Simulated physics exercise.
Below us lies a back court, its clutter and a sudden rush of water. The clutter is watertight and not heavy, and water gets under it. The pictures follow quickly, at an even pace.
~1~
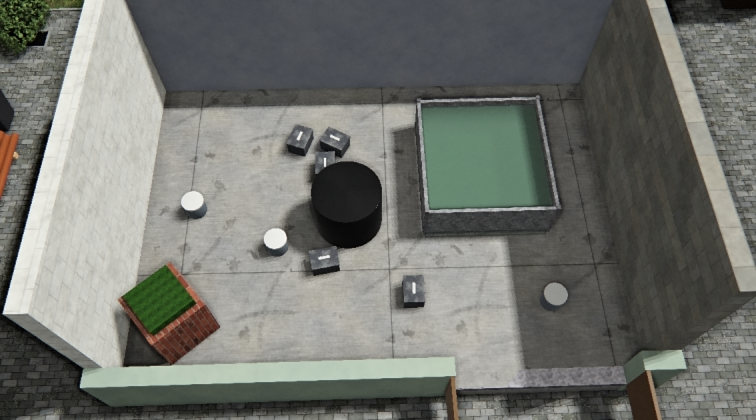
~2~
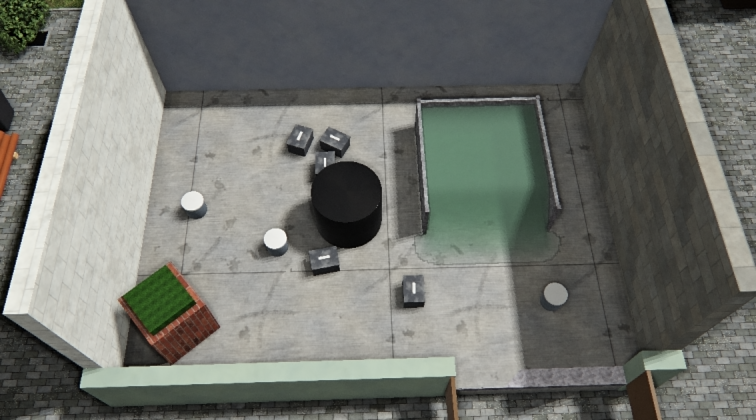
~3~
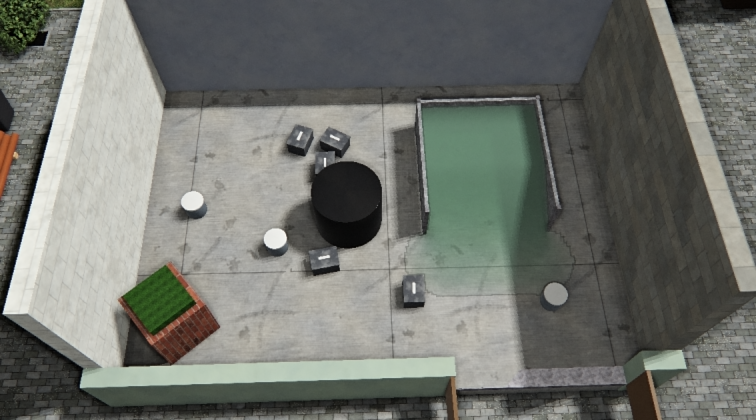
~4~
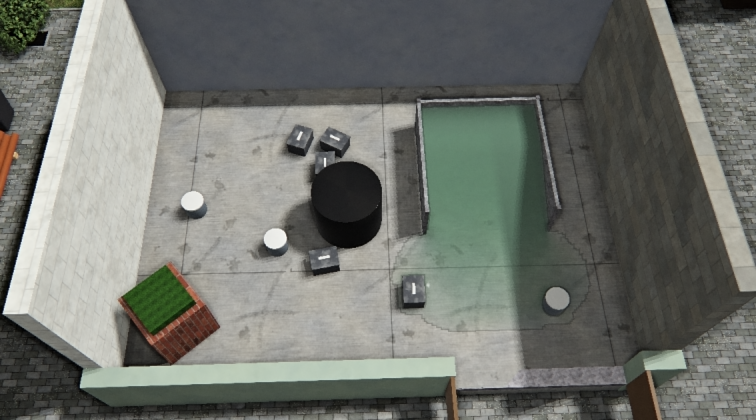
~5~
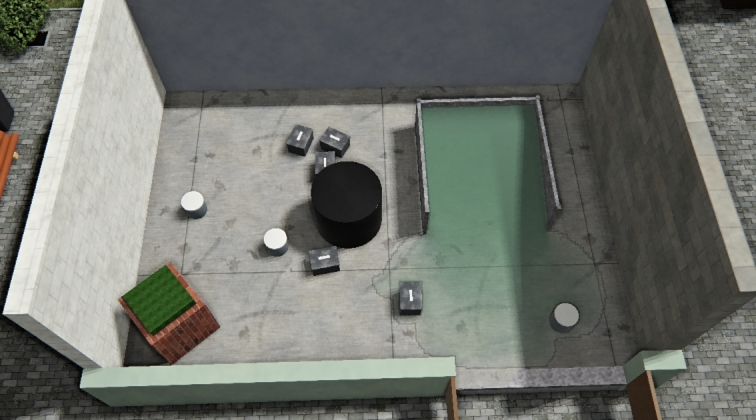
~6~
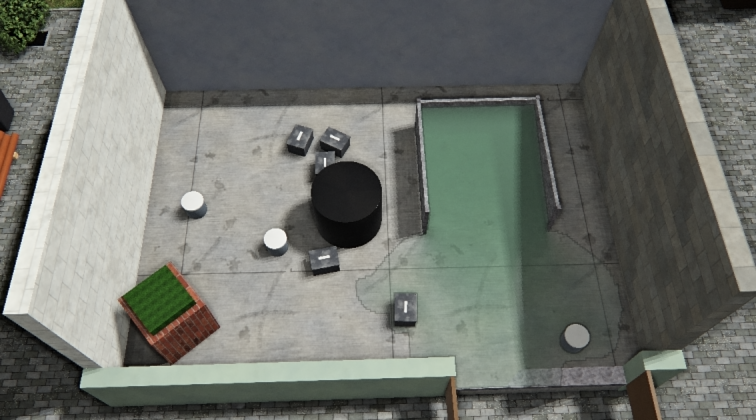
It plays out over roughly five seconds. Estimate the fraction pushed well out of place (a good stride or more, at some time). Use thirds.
It is under a third.
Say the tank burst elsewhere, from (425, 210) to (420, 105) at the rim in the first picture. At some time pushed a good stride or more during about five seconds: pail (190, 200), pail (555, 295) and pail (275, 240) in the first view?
One after the other: Pushed that far, less than that, pushed that far.
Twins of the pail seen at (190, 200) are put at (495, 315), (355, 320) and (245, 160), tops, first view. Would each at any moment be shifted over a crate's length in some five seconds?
One after the other: Yes, pushed that far, under that.
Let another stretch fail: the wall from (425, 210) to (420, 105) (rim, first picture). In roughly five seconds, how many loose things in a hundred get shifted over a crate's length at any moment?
Roughly 80 per cent.
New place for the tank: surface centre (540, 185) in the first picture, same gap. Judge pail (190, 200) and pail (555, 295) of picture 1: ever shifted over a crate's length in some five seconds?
As listed: Less than that, shifted that much.
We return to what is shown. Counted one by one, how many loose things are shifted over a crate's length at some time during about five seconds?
That makes 2.
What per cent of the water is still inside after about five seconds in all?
I make it 40 per cent.
A moment on, 2 of 8 are well off their spots; 0 afloat.
Next, 2 of 8 are well off their spots; 0 afloat.
Later, 2 of 8 are well off their spots; 0 afloat.
In the end, 2 of 8 are well off their spots, and 2 have been at some point; 0 afloat.
